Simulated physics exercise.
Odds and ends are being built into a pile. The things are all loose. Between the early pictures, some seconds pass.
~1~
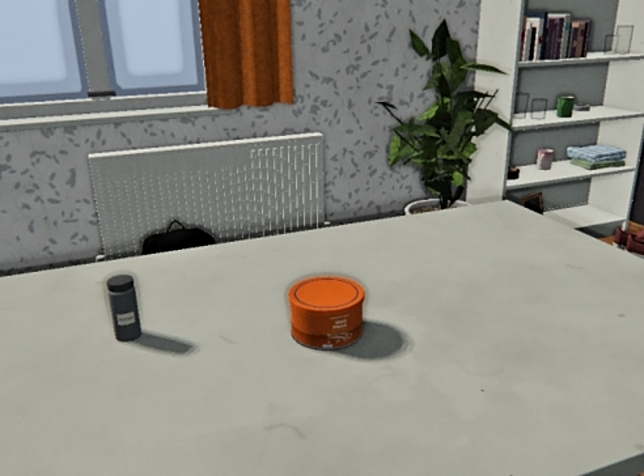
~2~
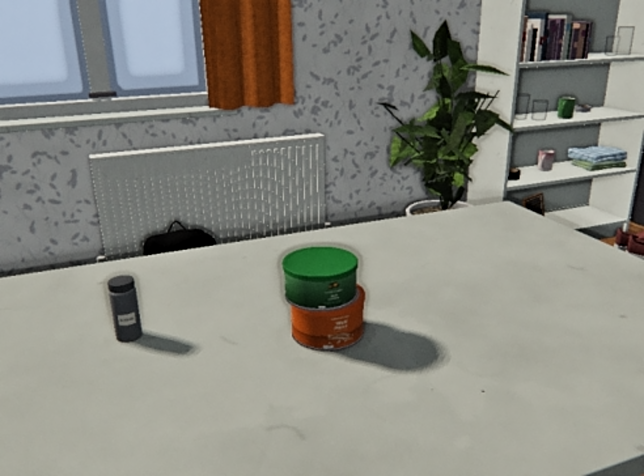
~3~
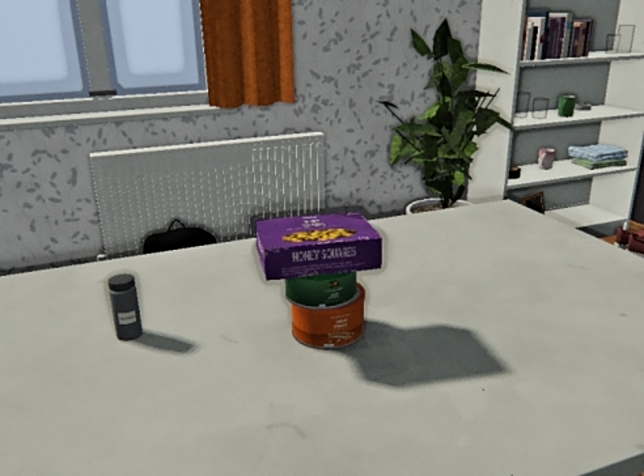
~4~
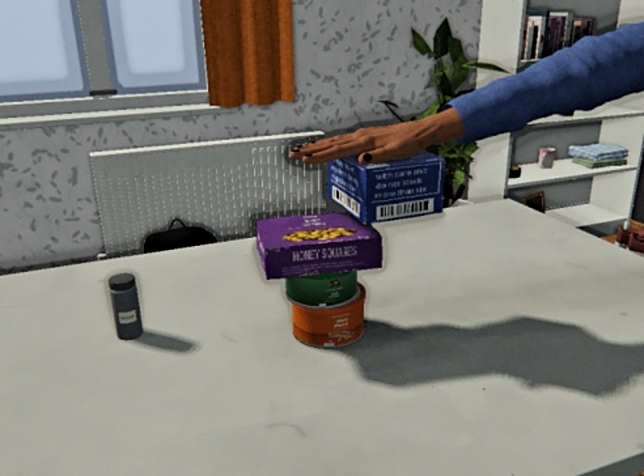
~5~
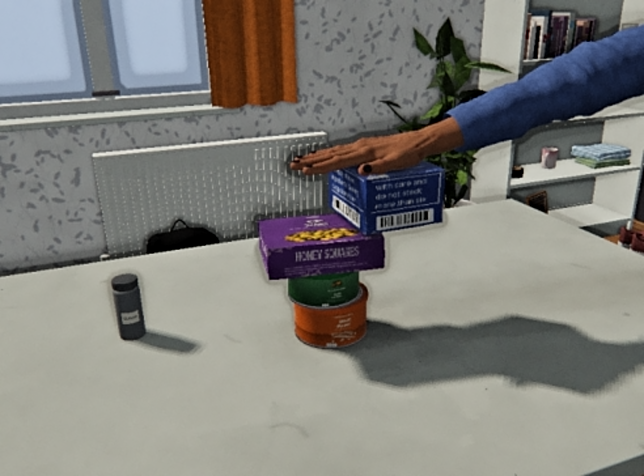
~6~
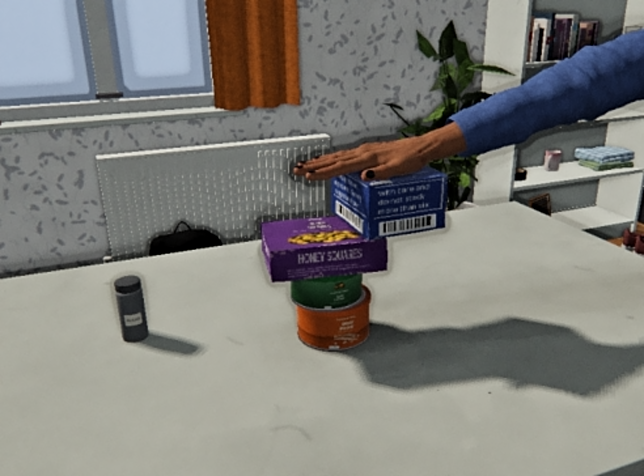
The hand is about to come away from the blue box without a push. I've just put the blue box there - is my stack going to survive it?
No, your stack comes down.
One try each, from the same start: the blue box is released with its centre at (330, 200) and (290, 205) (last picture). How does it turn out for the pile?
The pile remains stable in the first case, then in the second case it remains stable.
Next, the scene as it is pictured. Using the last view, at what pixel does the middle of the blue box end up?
It ends up close to (404, 283).
Then, 0.30 s after the last picture, blue box now fallen.
Then, 0.60 s after the last picture, things are still on the move.
At rest, fallen, blue box; the other 4 in place. Seen from the same camera at the end, blue box near (404, 283). The pile comes apart.
